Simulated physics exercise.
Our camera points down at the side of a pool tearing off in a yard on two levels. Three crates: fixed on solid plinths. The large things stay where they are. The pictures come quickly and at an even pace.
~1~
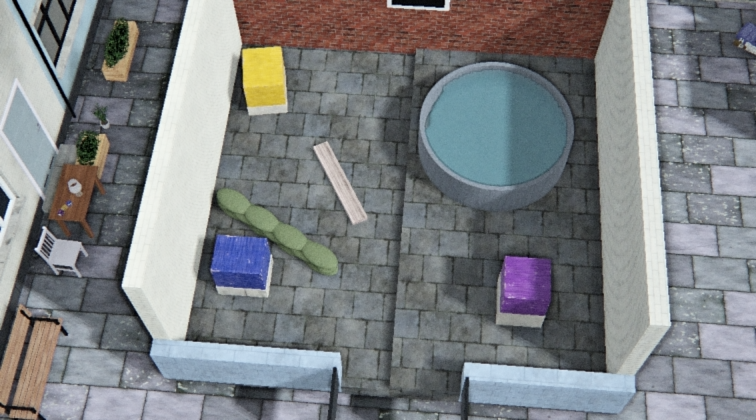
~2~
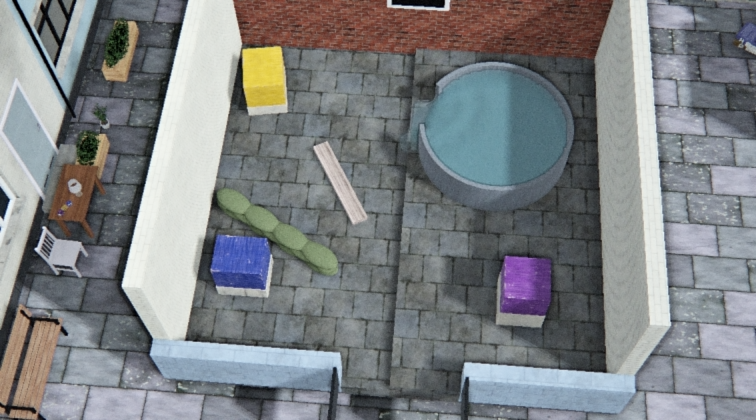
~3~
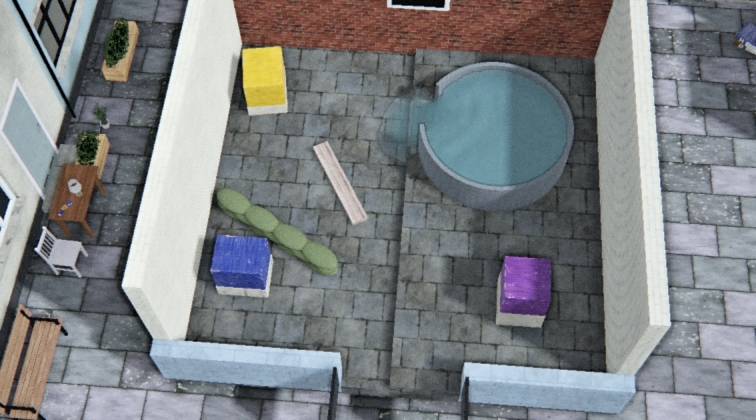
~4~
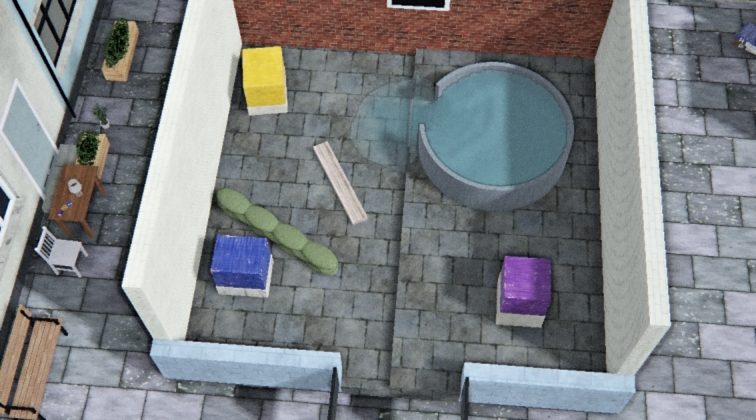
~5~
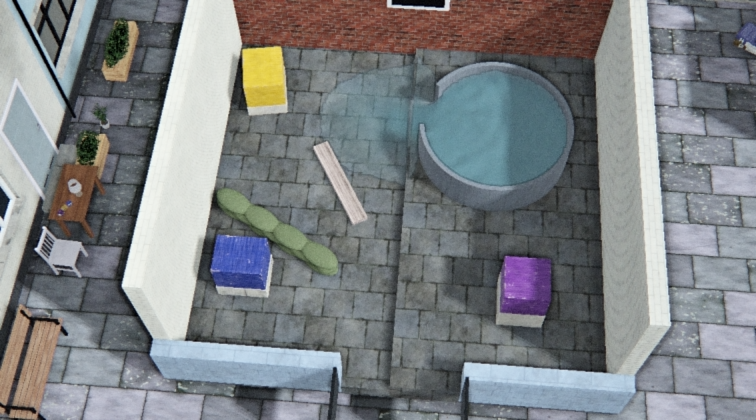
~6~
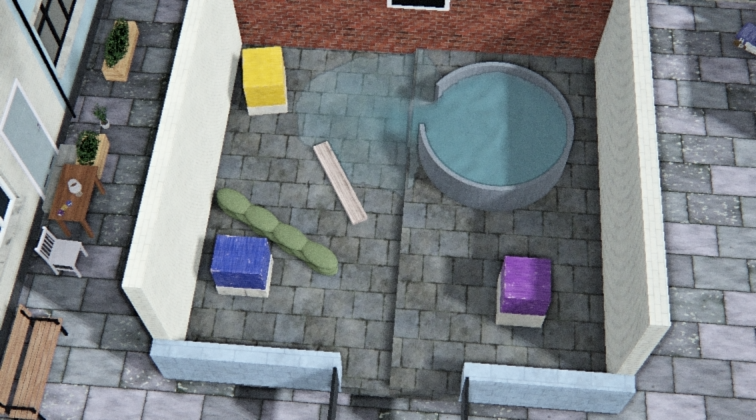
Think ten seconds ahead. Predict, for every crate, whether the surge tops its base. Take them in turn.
The yellow crate will be caught by the water. The purple crate will be missed by the water. The blue crate will be missed by the water.
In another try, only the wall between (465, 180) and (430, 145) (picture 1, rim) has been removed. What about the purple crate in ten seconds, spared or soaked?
Purple crate is not reached.
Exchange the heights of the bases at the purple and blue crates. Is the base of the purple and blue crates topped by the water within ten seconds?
Purple crate: Untouched; blue crate: Untouched.
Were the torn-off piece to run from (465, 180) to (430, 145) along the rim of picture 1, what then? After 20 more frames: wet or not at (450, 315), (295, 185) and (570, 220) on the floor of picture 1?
In sequence: Inundated, inundated, untouched.
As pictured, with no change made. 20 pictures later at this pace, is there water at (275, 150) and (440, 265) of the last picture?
Wet, dry.
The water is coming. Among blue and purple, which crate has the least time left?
I'd pick the blue-painted one.
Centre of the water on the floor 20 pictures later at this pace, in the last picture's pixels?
Centre: Close to (392, 136).
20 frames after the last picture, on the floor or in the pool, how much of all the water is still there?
It comes to roughly 100 per cent.
A moment on, water covers 25 % of the floor; the yellow crate water round its plinth, the purple crate not reached, the blue crate not reached.
Next, water covers 30 % of the floor; the yellow crate water round its plinth, the purple crate not reached, the blue crate not reached.
Then, water covers 35 % of the floor; the yellow crate water round its plinth, the purple crate not reached, the blue crate water round its plinth.
Later, water covers 55 % of the floor; the yellow crate water round its plinth, the purple crate not reached, the blue crate water round its plinth.
In the end, water covers 55 % of the floor; the yellow crate was topped, the purple crate stayed above the water, the blue crate stayed above the water.
